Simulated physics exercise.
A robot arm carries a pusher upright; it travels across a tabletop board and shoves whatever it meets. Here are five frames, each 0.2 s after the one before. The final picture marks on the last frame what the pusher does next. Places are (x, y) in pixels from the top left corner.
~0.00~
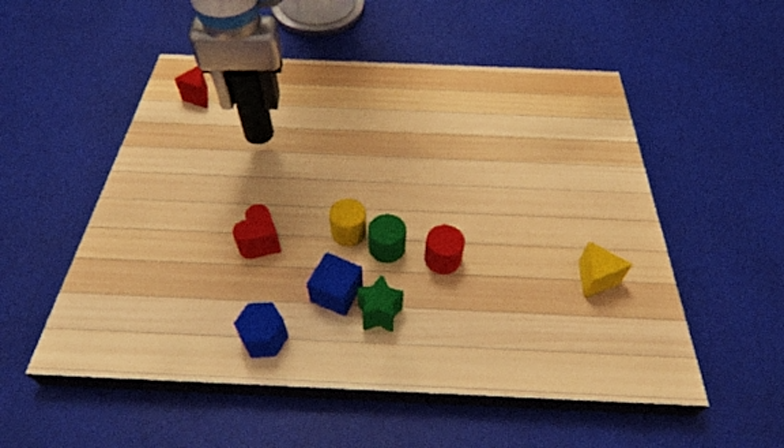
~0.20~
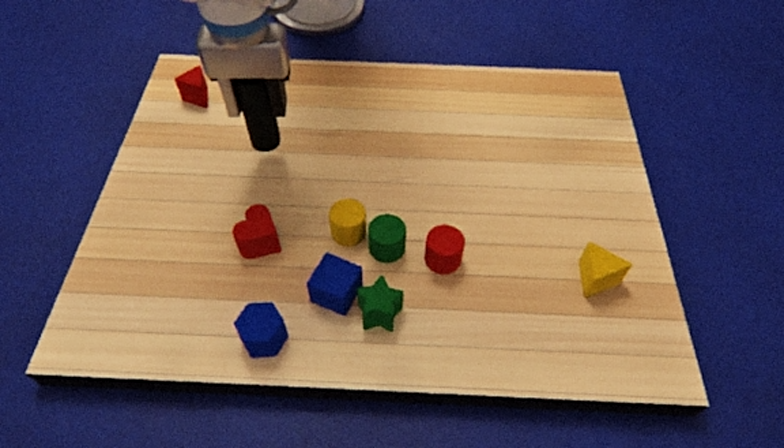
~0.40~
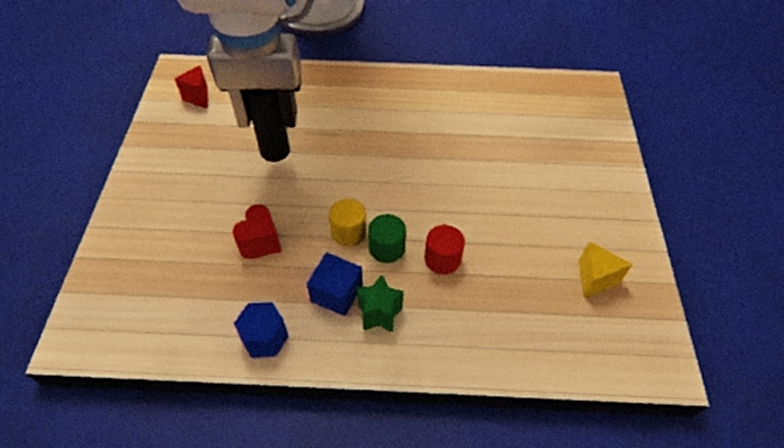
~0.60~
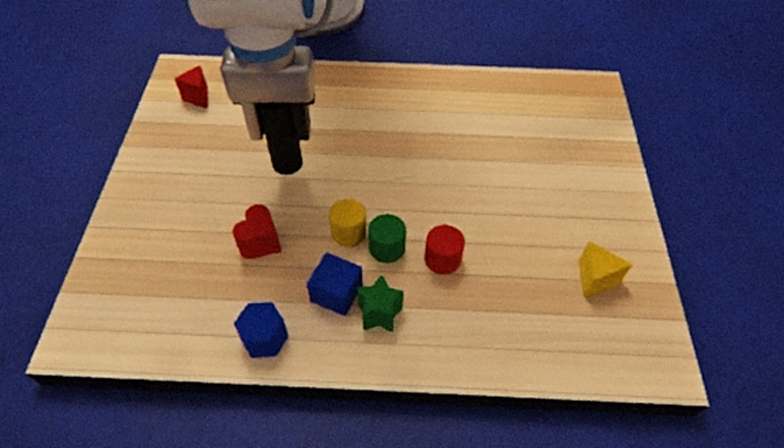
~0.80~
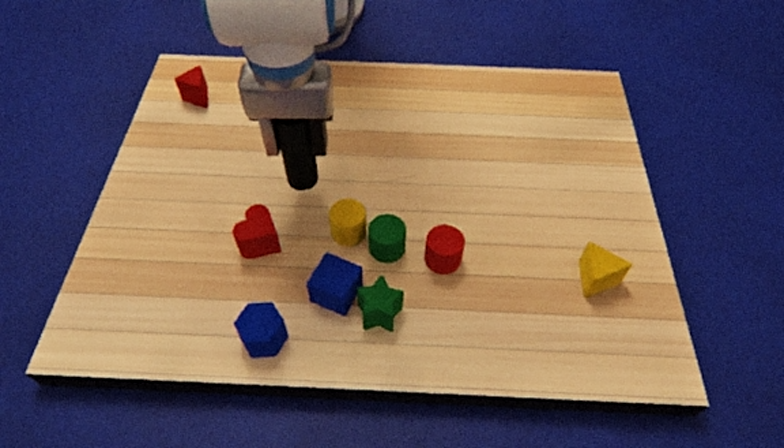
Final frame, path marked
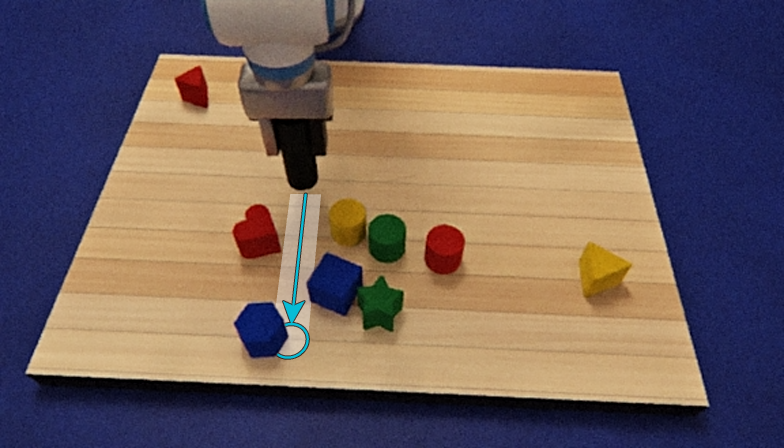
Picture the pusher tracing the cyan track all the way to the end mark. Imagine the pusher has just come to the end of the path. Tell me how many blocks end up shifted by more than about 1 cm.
It should be one, as far as I can tell.
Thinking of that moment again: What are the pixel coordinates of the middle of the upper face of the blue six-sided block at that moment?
Its top centre is at about (244, 345).
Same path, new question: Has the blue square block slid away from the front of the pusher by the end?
I believe so.
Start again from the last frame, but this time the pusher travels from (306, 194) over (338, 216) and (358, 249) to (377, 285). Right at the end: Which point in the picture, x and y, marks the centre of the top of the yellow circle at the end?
About (391, 298).
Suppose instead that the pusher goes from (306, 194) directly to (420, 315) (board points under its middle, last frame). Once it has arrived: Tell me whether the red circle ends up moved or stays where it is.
It travels a centimetre or more.
The line goes straight from (306, 194) to (290, 341).
On the path given first. One third of the way, pusher at (298, 223); nothing pushed yet.
Two thirds of the way, pusher at (292, 273); nothing pushed yet.
At the end, pusher at (286, 328); blue six-sided block at (244, 345), turned 25° clockwise; blue square block unmoved.
